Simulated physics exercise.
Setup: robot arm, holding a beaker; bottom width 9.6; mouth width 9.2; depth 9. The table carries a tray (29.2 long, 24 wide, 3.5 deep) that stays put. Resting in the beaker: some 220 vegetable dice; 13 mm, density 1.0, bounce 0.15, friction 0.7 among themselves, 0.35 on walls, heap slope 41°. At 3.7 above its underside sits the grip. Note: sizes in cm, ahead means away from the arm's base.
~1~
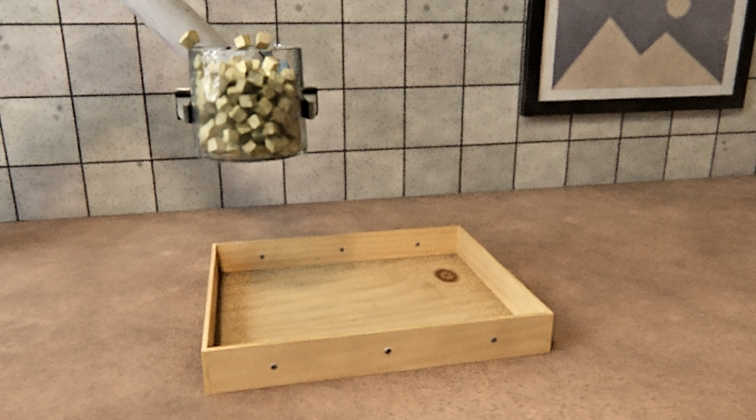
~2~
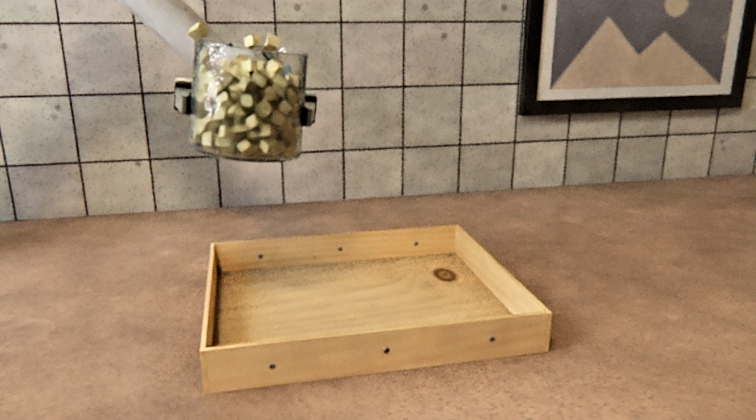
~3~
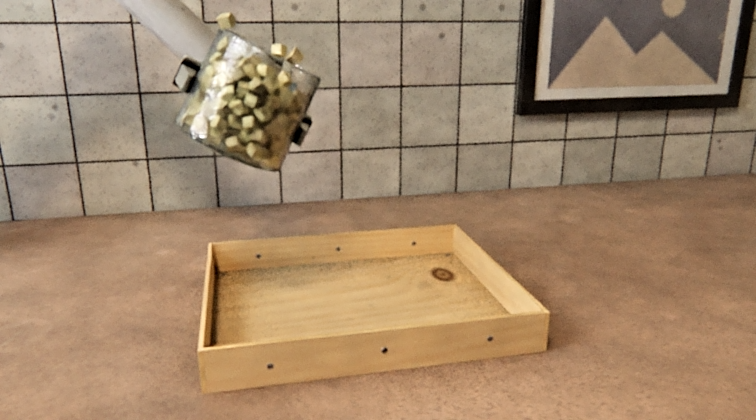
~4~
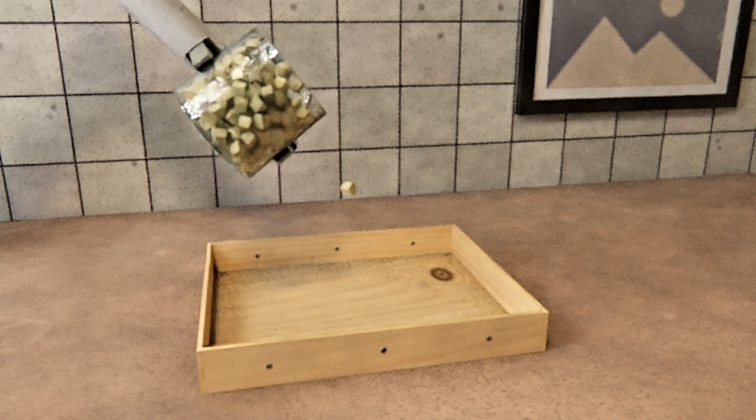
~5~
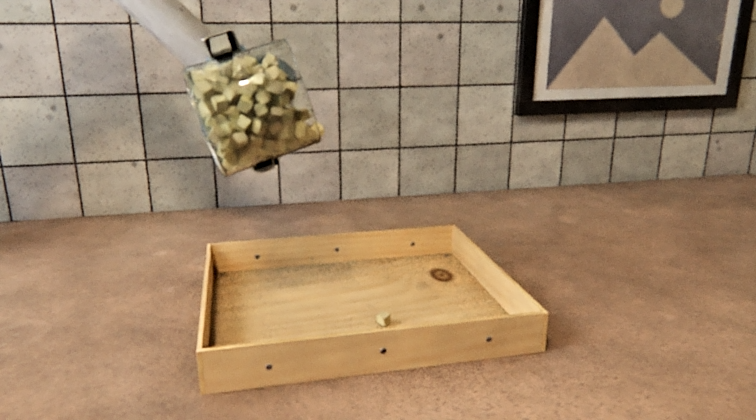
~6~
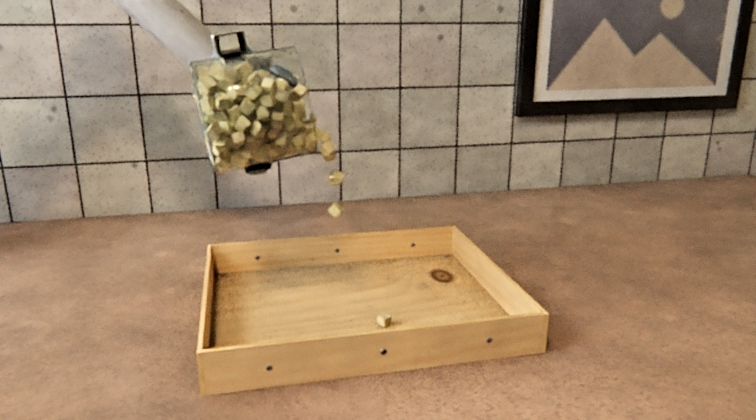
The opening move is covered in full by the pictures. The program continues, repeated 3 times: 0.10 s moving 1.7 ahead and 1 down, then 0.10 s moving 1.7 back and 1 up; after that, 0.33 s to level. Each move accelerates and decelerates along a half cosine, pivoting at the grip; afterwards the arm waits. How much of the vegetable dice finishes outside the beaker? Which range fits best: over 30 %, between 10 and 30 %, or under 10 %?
The range that fits is between 10 and 30 %.
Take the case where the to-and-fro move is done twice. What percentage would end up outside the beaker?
That change gives some 15 percent.
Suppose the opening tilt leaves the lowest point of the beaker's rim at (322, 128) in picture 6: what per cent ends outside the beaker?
5 percent or so.
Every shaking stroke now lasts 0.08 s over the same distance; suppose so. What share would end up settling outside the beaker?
It would be some 20 %.
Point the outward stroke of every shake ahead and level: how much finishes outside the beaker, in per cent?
30 %.
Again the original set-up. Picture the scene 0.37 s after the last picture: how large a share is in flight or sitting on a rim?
It amounts to roughly 1 in a hundred.
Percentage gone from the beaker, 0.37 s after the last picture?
By then near 10 % is out.
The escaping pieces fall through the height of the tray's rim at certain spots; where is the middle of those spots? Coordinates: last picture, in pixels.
Centre: About (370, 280).
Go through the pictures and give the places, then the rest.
In the first frame, the beaker middle at (249, 102), level; upper third of the load around (246, 85), from x 190 to 295, top at y 40; 220 in the beaker.
In the second frame, the beaker middle at (249, 101), tilted 8° forward; upper third of the load around (241, 85), from x 200 to 295, top at y 30.
In the third frame, the beaker middle at (249, 102), tilted 28° forward; upper third of the load around (239, 85), from x 190 to 295, top at y 20.
In the fourth frame, the beaker middle at (251, 104), tilted 53° forward; upper third of the load around (241, 85), from x 190 to 350, top at y 50; 219 in the beaker, 1 in flight or on a rim.
In the fifth frame, the beaker middle at (253, 108), tilted 73° forward; upper third of the load around (242, 85), from x 200 to 385, top at y 60; 219 in the beaker, 1 in the tray.
In the sixth frame, the beaker middle at (253, 110), tilted 81° forward; upper third of the load around (235, 93), from x 205 to 385, top at y 70; 214 in the beaker, 1 in the tray, 5 in flight or on a rim.
Then, 0.37 s on, tilted 81° forward, highest piece 24 above the table; 198 in the beaker, 19 in the tray, 3 in flight or on a rim.
Then, 0.74 s on, tilted 49° forward, highest piece 23 above the table; 184 in the beaker, 35 in the tray, 1 in flight or on a rim.
Then, 1.13 s on, level, highest piece 26 above the table; 183 in the beaker, 37 in the tray.
Then, 2.18 s on, level, highest piece 26 above the table; 183 in the beaker, 37 in the tray.
In the end, 183 in the beaker, 37 in the tray. That is 17 % outside the beaker.
